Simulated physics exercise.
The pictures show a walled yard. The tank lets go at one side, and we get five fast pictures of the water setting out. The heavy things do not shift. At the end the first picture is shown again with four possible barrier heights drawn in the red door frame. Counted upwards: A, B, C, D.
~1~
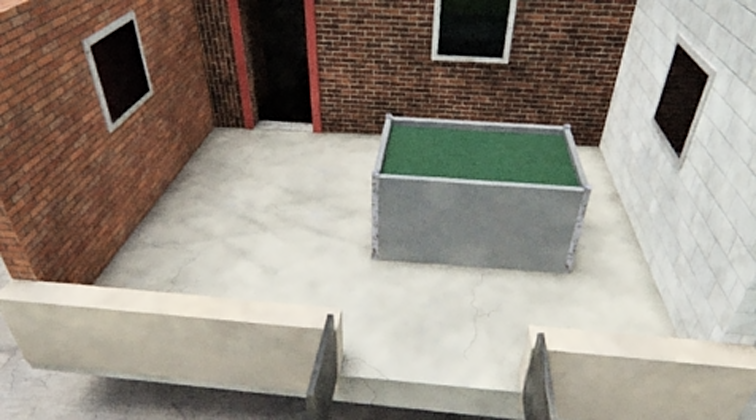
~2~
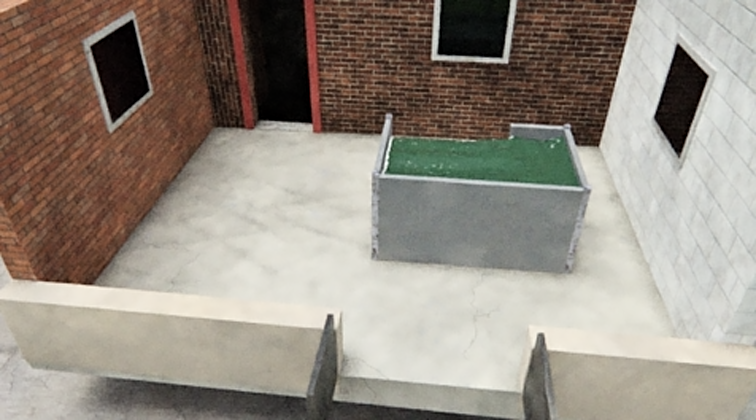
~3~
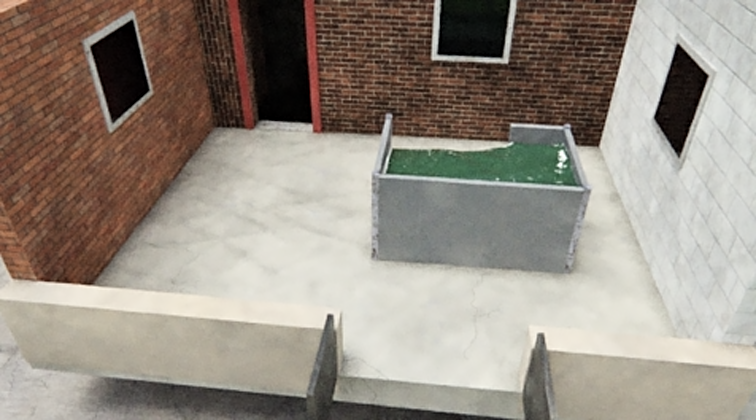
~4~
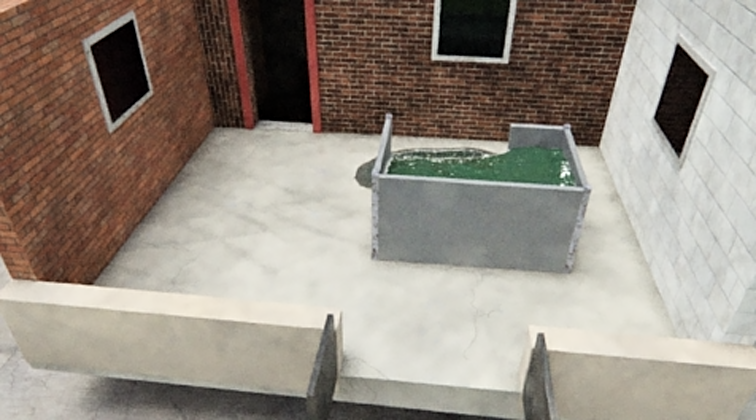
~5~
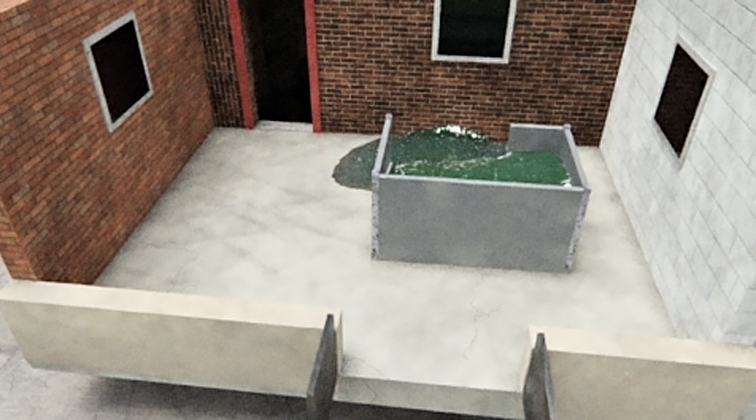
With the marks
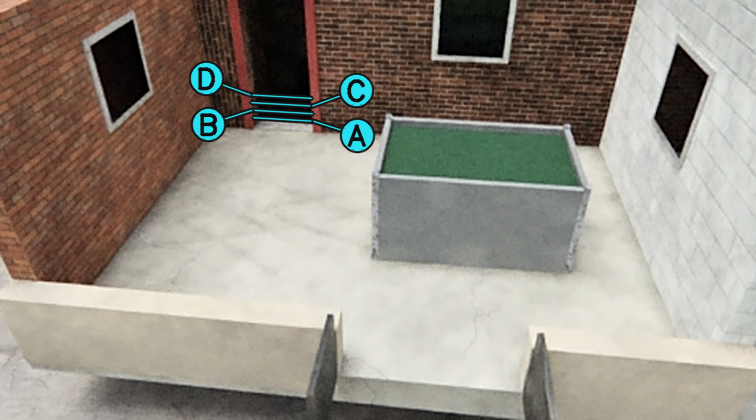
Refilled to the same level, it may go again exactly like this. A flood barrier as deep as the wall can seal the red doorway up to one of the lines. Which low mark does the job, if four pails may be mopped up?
A is the one.
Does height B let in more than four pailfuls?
No, that is safe.
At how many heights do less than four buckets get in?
All of the four.
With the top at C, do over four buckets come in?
No, that is safe.
In cyan, A at (283, 119); B at (282, 112); C at (281, 104); D at (280, 96); from the bottom up A, B, C, D.
Choosing A, a splash gets over, under a bucket.
Choosing B, nothing gets over.
Choosing C, nothing gets over.
Choosing D, nothing gets over.
